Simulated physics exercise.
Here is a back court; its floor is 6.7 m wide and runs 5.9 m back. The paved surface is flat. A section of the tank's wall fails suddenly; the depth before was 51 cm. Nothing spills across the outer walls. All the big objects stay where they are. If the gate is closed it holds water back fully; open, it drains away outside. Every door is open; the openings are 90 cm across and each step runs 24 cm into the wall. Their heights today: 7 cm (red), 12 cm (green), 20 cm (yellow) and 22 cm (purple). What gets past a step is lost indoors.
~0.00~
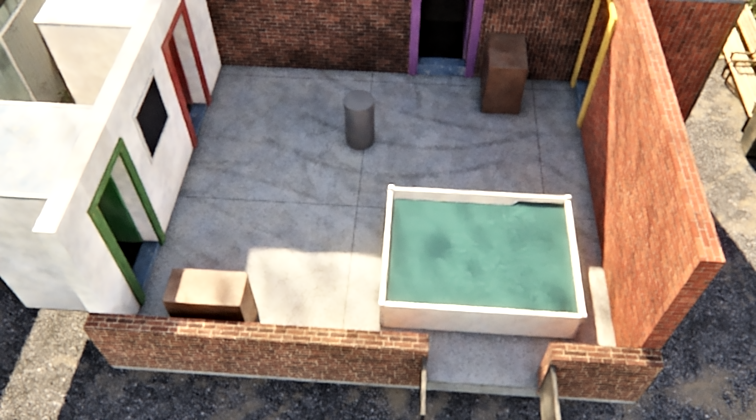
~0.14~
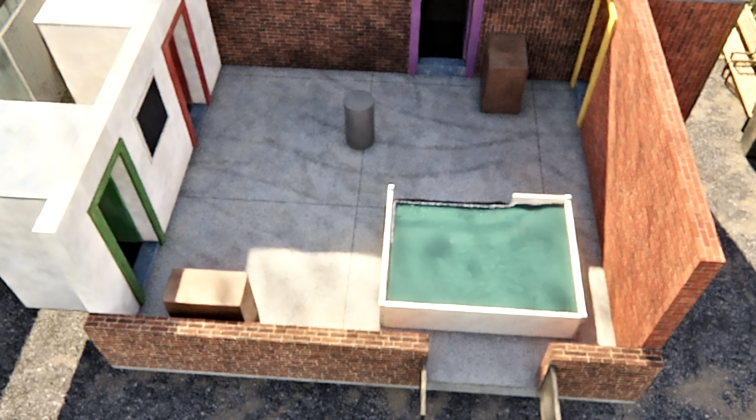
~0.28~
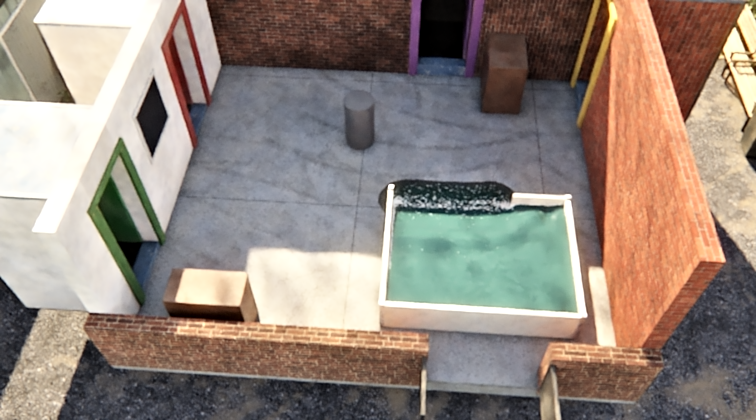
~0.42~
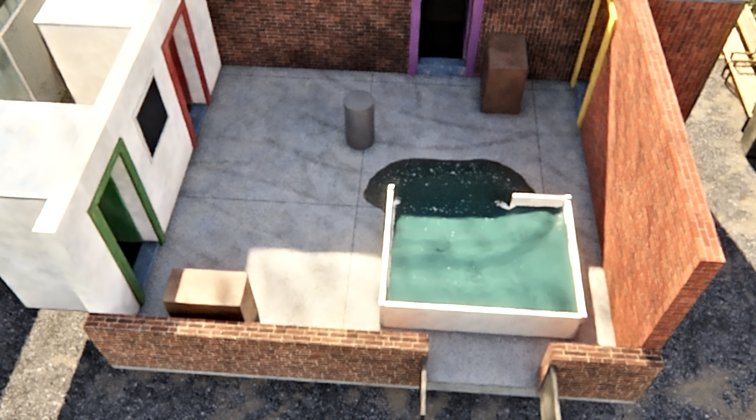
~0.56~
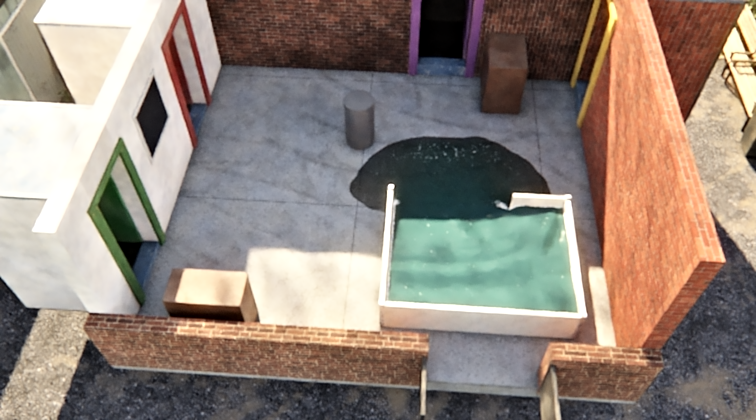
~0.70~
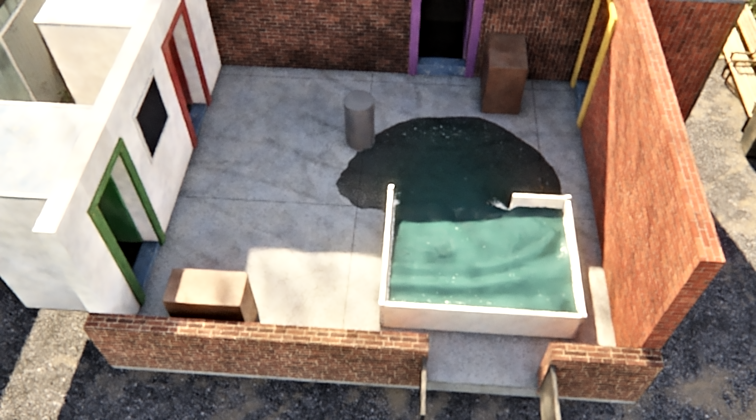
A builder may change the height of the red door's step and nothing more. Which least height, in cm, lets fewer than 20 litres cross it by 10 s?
About 11.5 cm.
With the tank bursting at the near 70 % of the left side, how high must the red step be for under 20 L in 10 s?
Then roughly 6.5 cm.
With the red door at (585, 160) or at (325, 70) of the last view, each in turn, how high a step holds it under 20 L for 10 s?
About 10.0 and 8.0 cm.
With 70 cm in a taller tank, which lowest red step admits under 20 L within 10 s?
Then roughly 15 cm.
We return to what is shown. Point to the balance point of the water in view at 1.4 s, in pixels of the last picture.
Near (465, 225).
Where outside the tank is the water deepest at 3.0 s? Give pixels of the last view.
At about (447, 80).
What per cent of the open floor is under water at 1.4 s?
About 30 per cent.
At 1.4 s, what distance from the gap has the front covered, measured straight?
Some 3.6 m out.
After 1.4 s water covers 30 % of the floor, deepest (26 cm) near (423, 206); it has not reached the red door.
After 3.0 s water covers 50 % of the floor, deepest (29 cm) near (447, 80); it has not reached the red door.
After 10.0 s water covers 95 % of the floor, deepest (12 cm) near (363, 358); 8 cm at the red door, 79 litres in over its 7 cm step.
At the red door as built, the water arrived by 3.1 s and peaked near 16 cm at 4.2 s.
With a step of 10.5 cm, 27 litres would have come in within the 10 s; with 14 cm, 5 litres. So under 20 litres takes about 11.5 cm.
